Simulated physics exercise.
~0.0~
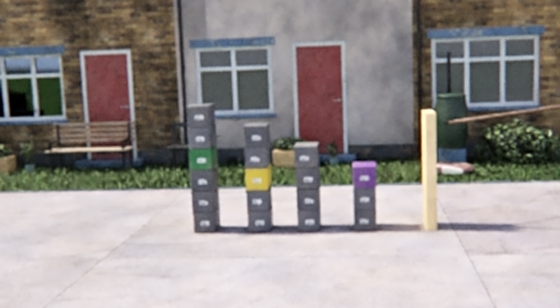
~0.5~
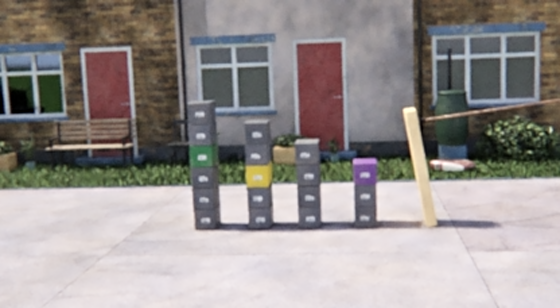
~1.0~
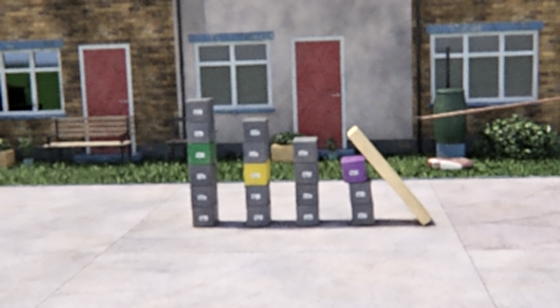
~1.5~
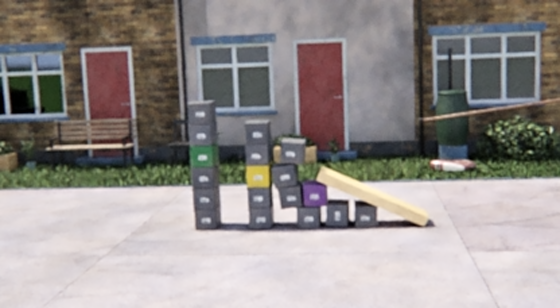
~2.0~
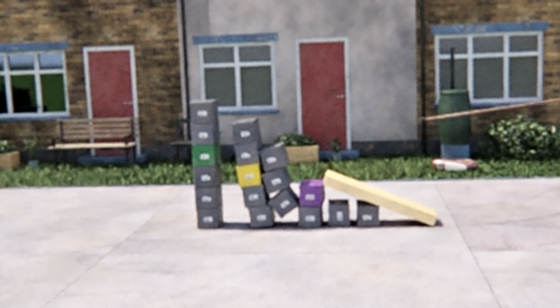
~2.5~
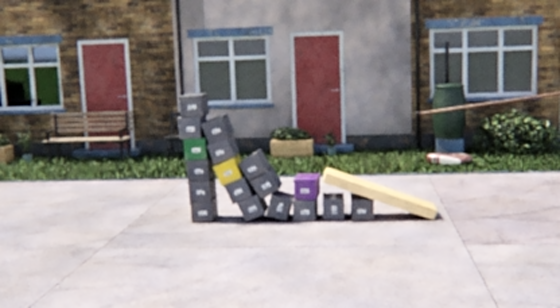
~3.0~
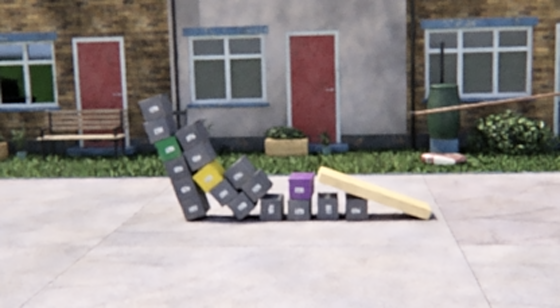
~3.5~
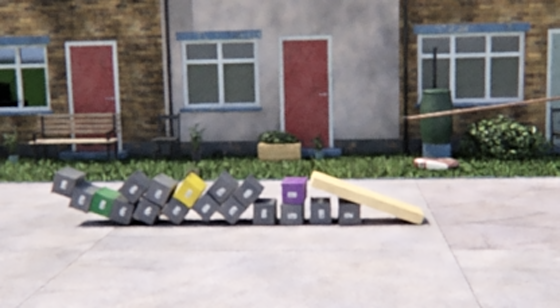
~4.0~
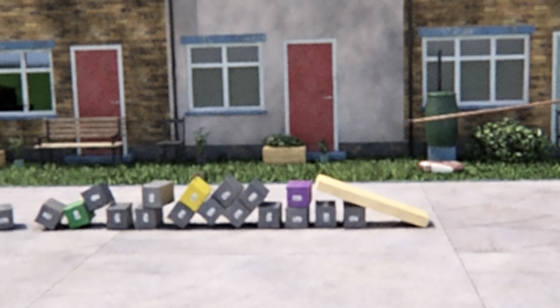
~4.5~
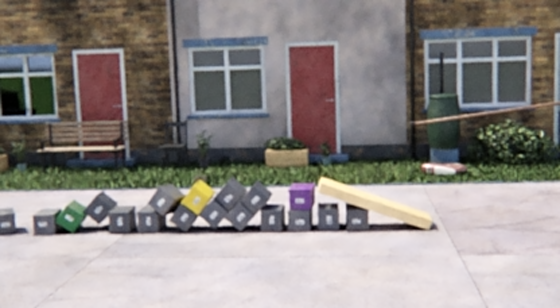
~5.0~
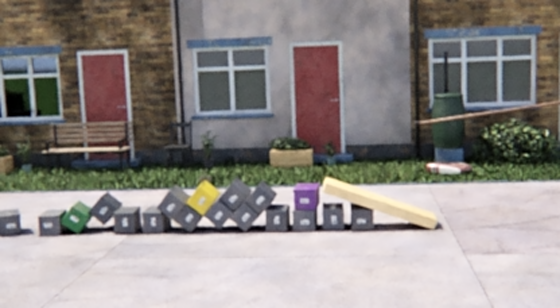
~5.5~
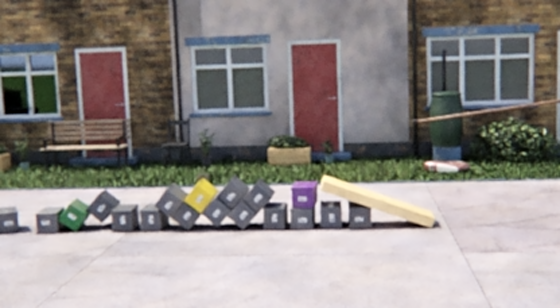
A pale board tips left into four columns of stacked boxes, toppling them into a low, jumbled row.
